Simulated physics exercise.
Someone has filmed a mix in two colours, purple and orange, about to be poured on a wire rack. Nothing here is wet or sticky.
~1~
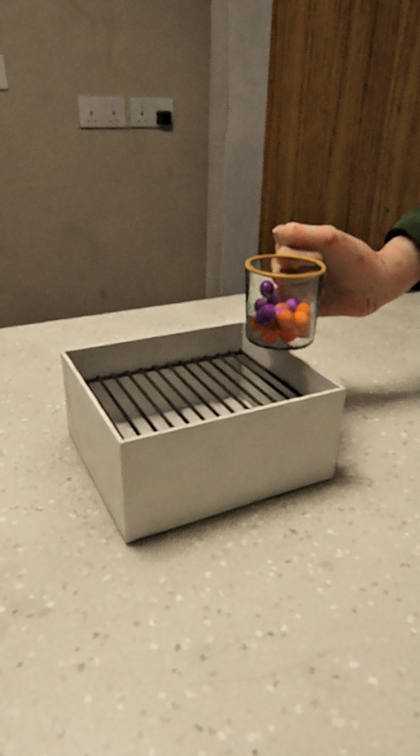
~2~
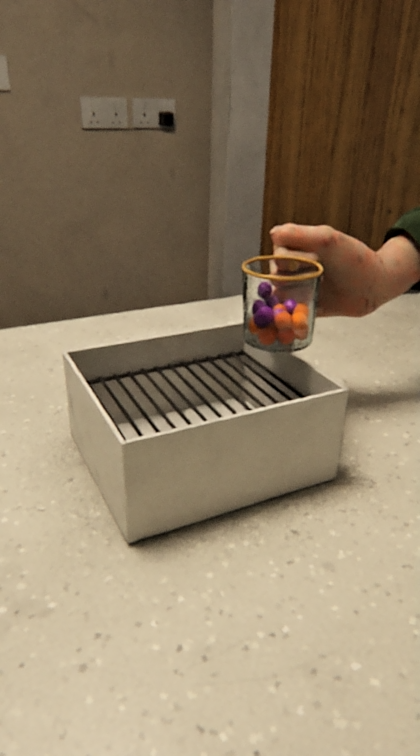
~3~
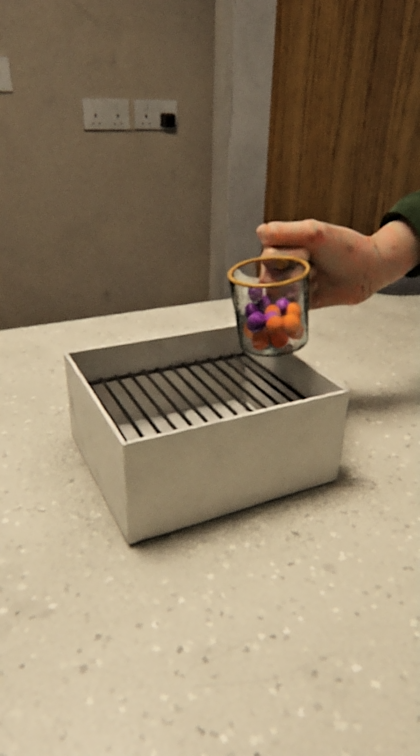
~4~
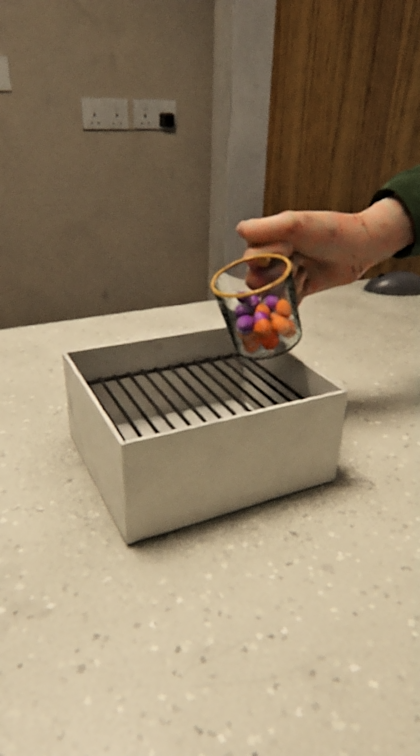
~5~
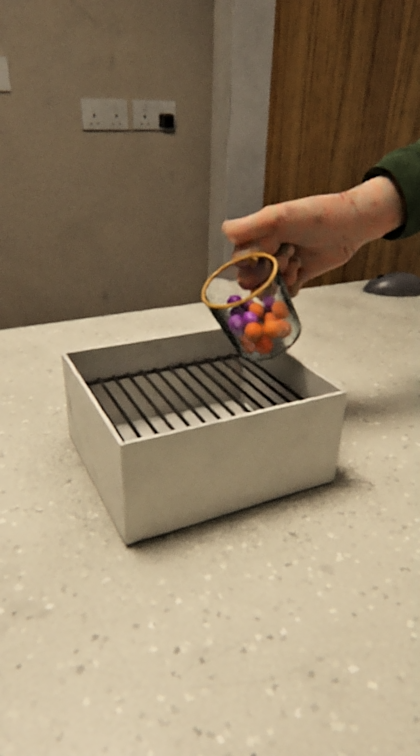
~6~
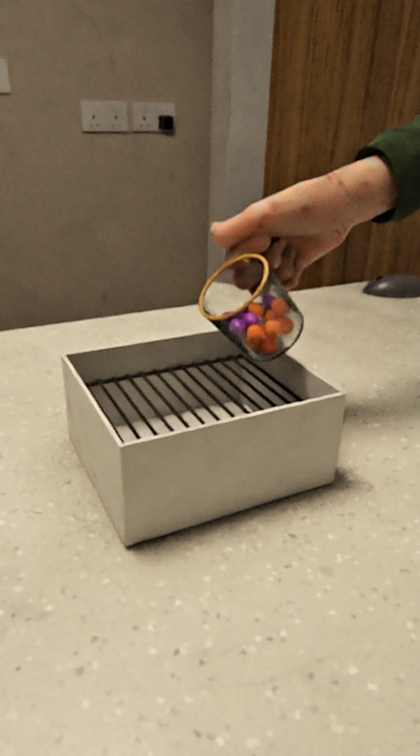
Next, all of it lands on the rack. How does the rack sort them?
The purple pieces are held back; the orange pieces are held back.
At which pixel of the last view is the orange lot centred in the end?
Roughly at (209, 413).
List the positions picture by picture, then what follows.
Cup at (282, 302), upright; rack at (126, 416), 14 wires across; purple wooden balls at (260, 309), wider than the gaps; orange gumballs at (288, 333), wider than the gaps, in the first picture.
Cup at (280, 304), upright; orange ones at (286, 335), in the second picture.
Cup at (271, 307), tipped 9°; purple ones at (251, 314), in the third picture.
Cup at (260, 308), tipped 20°; orange ones at (269, 340), in the fourth picture.
Cup at (254, 310), tipped 31°; purple ones at (238, 320), in the fifth picture.
Cup at (254, 311), tipped 42°; rack at (126, 420); purple ones at (241, 322); orange ones at (262, 331), in the sixth picture.
Then, 0.41 s after the last picture, purple ones, all in the cup; orange ones, all in the cup.
Then, 0.85 s after the last picture, purple ones, most in the cup, a small part on or over the wires; orange ones, nearly all in the cup, a small part on or over the wires.
Then, 1.38 s after the last picture, purple ones, all on or over the wires; orange ones, all on or over the wires.
At rest, purple ones, all on the wires, none under the rack; orange ones, all on the wires, none under the rack.
